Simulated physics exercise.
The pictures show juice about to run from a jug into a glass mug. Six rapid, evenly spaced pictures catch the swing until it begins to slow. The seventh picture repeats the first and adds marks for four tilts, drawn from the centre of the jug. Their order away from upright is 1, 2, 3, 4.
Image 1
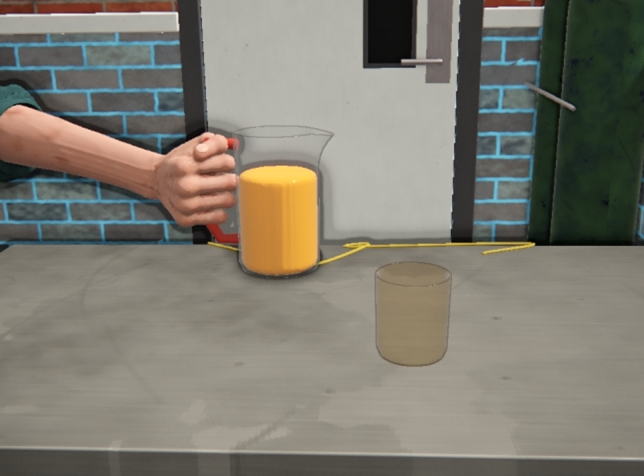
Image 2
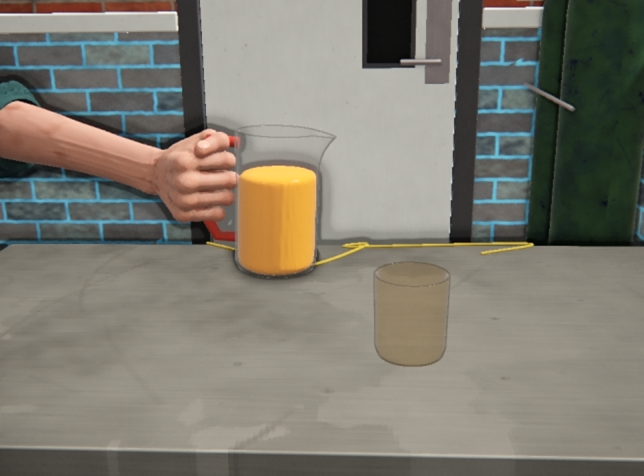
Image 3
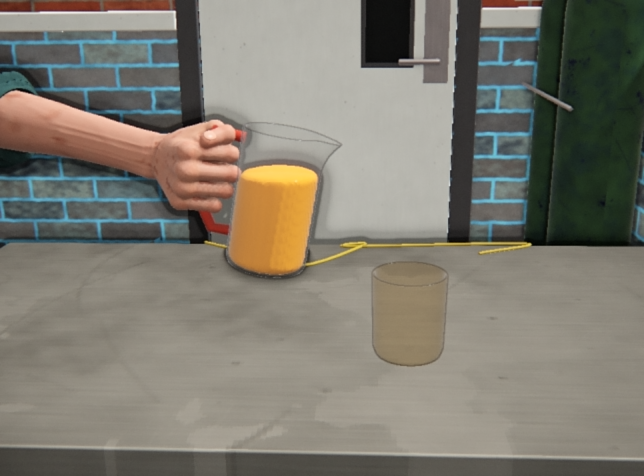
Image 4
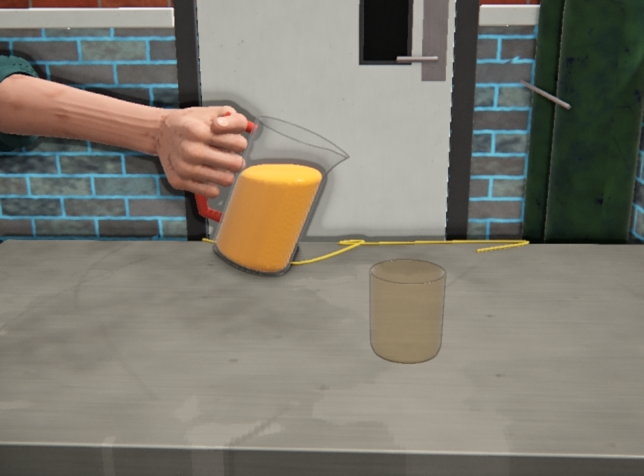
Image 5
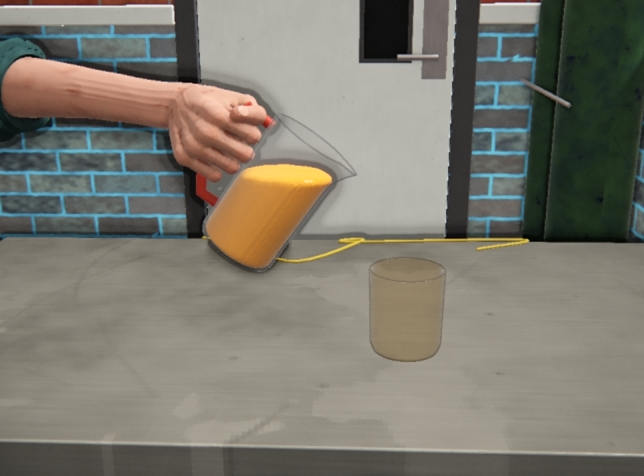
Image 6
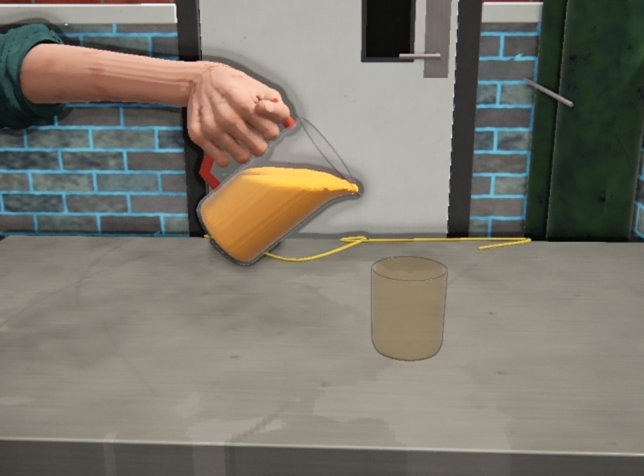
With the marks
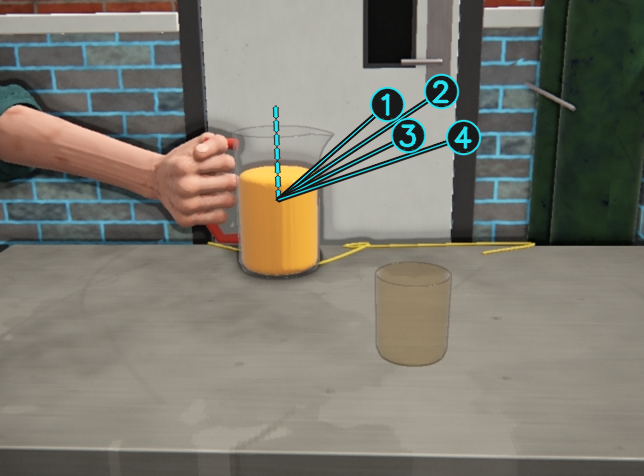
On a grey countertop in front of brick walls and a pale door, a hand at the left grips a clear jug of orange juice, upright, beside an empty-looking tinted glass. The hand lifts and tilts the jug steadily rightward, and the juice slides up to its lip.
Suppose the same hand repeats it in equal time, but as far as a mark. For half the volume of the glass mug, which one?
The answer is line 4.
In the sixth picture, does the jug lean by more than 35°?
Yes.
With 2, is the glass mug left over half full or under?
Under.
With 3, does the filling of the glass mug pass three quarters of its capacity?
No, it does not.
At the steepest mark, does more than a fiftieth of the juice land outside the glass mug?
No.
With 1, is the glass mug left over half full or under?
Under half.
On the marked copy, 1 at (374, 115); 2 at (427, 100); 3 at (393, 143); 4 at (446, 142).
With 1, the glass mug ends with about 6 % of what it can hold.
With 2, the glass mug ends with about 15 % of what it can hold.
With 3, the glass mug ends with about 29 % of what it can hold.
With 4, the glass mug ends with about 48 % of what it can hold.
